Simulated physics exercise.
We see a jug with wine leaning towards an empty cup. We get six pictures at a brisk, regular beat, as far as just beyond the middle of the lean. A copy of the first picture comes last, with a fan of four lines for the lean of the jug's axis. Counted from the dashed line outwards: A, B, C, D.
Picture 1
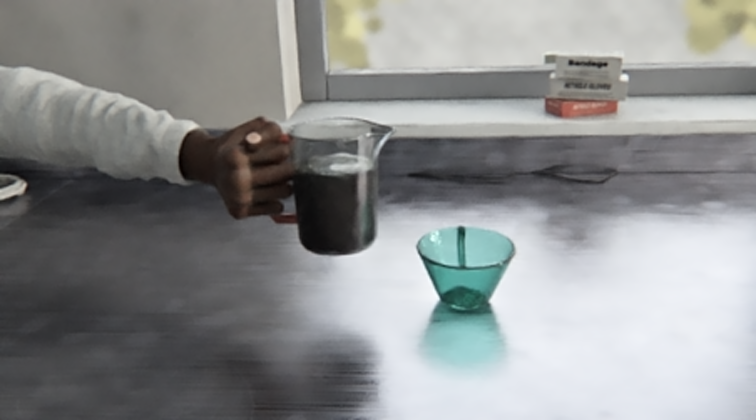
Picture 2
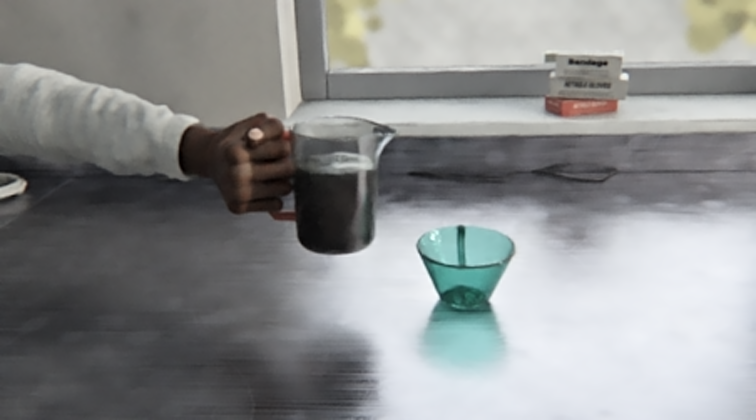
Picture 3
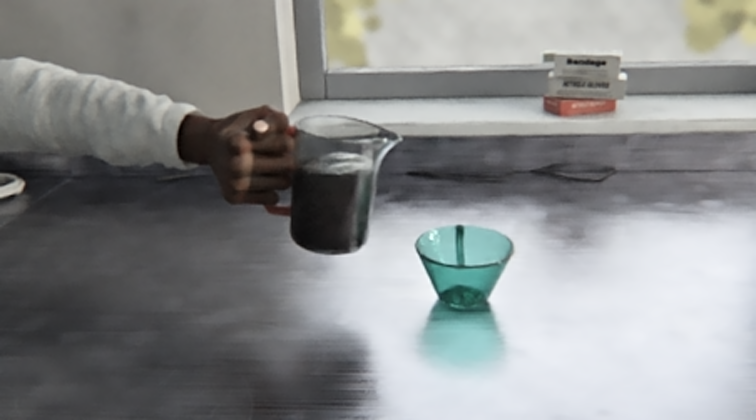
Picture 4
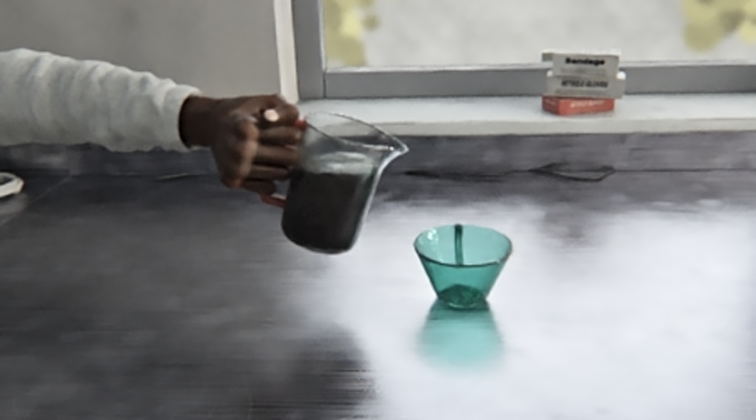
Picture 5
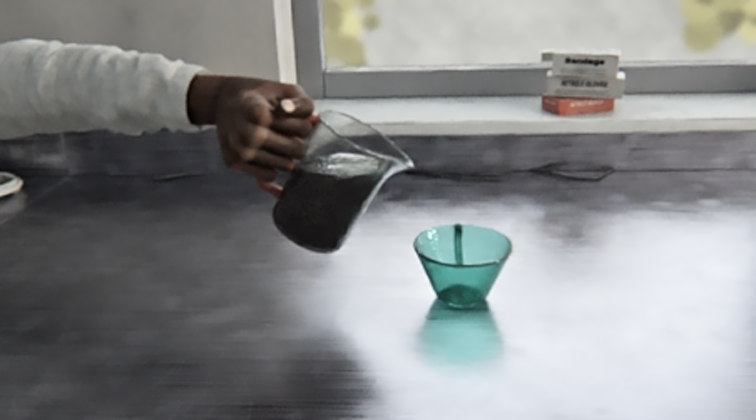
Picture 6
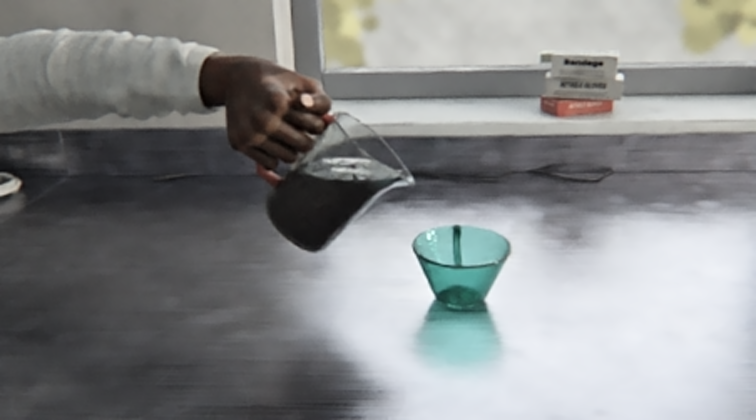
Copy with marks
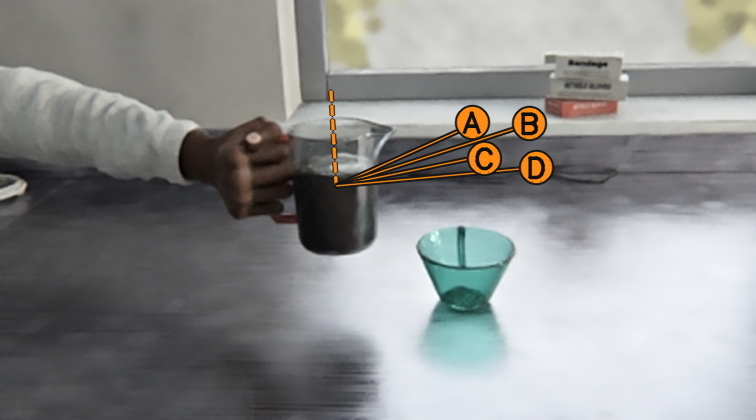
A hand in a pale sleeve tilting a glass jug of dark liquid rightward beside an empty green cup on a dark table.
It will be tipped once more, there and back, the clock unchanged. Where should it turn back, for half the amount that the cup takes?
A works best here.
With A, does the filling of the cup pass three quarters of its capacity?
No.
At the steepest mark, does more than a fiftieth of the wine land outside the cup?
Yes, it does.
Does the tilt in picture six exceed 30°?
Yes, it does.
On the marked copy, A at (457, 131); B at (513, 129); C at (466, 159); D at (519, 169).
Choosing A, the cup ends with about 52 % of what it can hold.
Choosing B, the cup ends with about 65 % of what it can hold; 6 % of the wine is spilt.
Choosing C, the cup ends with about 63 % of what it can hold; 21 % of the wine is spilt.
Choosing D, the cup ends with about 65 % of what it can hold; 32 % of the wine is spilt.
